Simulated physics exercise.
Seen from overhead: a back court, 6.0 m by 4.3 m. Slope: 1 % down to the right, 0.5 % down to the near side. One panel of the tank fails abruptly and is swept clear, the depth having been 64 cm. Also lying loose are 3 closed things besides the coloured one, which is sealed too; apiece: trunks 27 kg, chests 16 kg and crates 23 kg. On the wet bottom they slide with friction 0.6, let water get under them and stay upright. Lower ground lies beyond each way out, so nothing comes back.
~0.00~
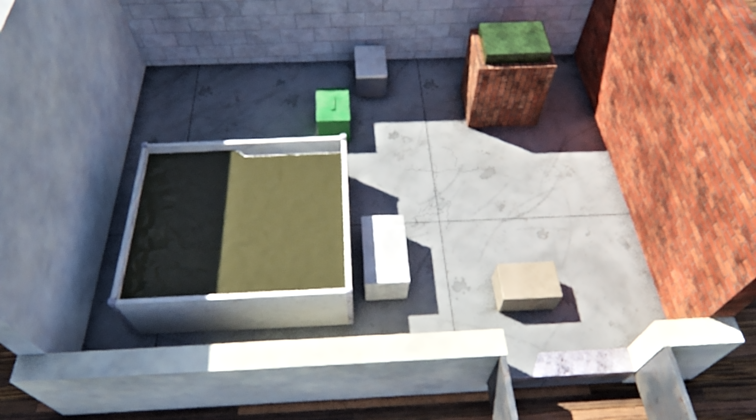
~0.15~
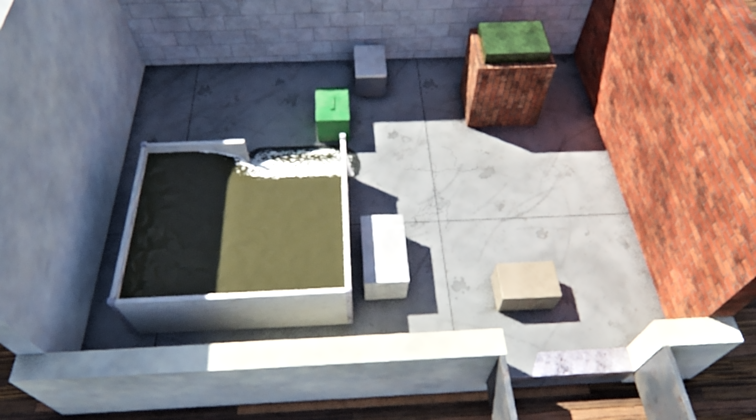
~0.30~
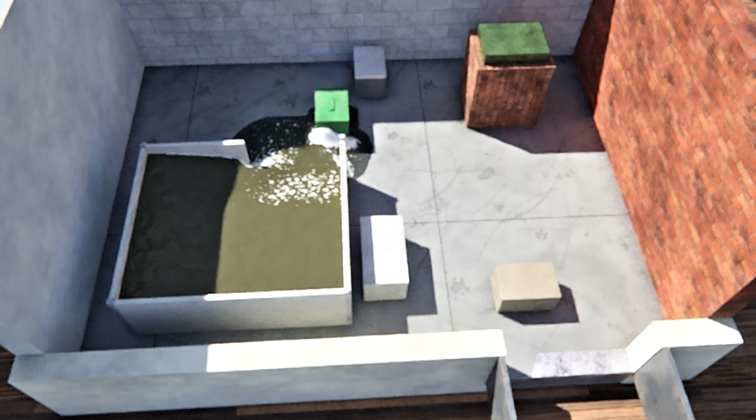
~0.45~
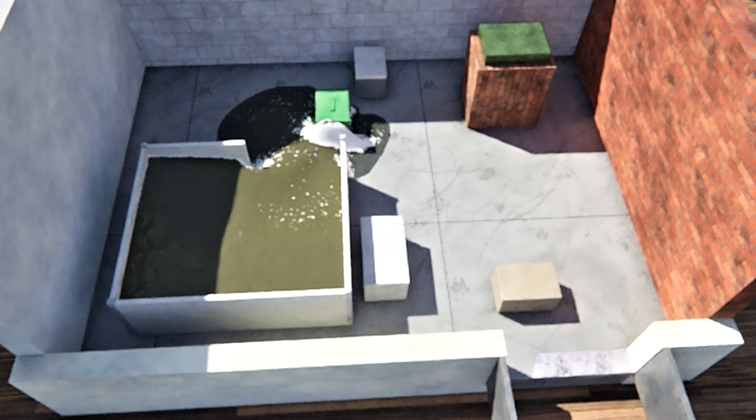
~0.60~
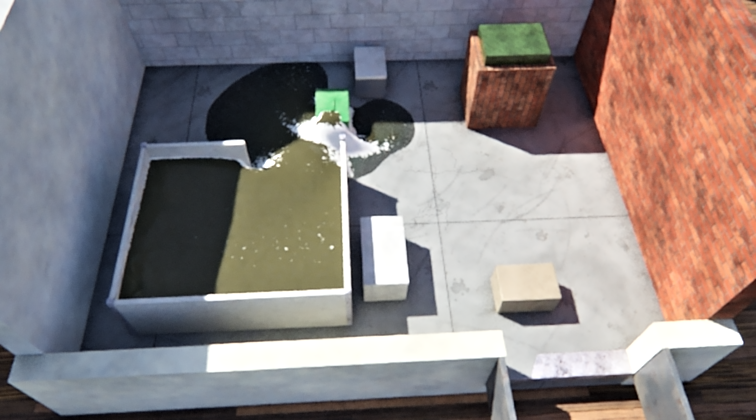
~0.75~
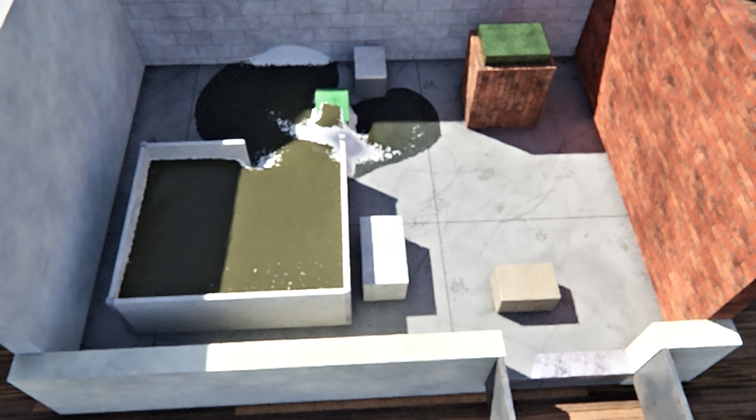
The footage shows a walled yard from above, where a gap opens in the far side of a tank of murky water, and water pours out around a green box, spreading across the paving while the boxes stay put.
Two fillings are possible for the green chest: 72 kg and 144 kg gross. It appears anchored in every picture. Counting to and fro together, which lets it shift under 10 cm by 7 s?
Looks to me like only the heftier choice suffices.
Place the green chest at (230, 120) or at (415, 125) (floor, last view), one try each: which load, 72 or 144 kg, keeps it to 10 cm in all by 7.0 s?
One by one: Lighter mass suffices; lighter mass suffices.
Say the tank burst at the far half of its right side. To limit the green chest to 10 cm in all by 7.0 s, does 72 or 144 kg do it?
So the lighter choice.
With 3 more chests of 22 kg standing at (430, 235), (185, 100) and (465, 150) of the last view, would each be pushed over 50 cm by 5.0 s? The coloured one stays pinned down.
Results, in sequence: Not exceeded / exceeded / exceeded.
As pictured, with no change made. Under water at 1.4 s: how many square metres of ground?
I'd estimate close to 12.0 m2.
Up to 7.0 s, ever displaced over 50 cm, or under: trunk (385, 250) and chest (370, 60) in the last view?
One after the other: Does not reach it, then goes beyond it.
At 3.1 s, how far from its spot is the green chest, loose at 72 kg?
Shift: About 80 cm.
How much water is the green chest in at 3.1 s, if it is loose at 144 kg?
Close to 12 cm deep.
After 1.4 s the green chest would be 43 cm from its start with 72 kg and 0 cm from its start with 144 kg; 18 cm of water round it then.
After 3.1 s the green chest would be 70 cm from its start with 72 kg and 0 cm from its start with 144 kg; 12 cm of water round it then.
After 4.9 s the green chest would be 70 cm from its start with 72 kg and 0 cm from its start with 144 kg; 10 cm of water round it then.
After 7.0 s the green chest would be 70 cm from its start with 72 kg and 0 cm from its start with 144 kg; 9 cm of water round it then.
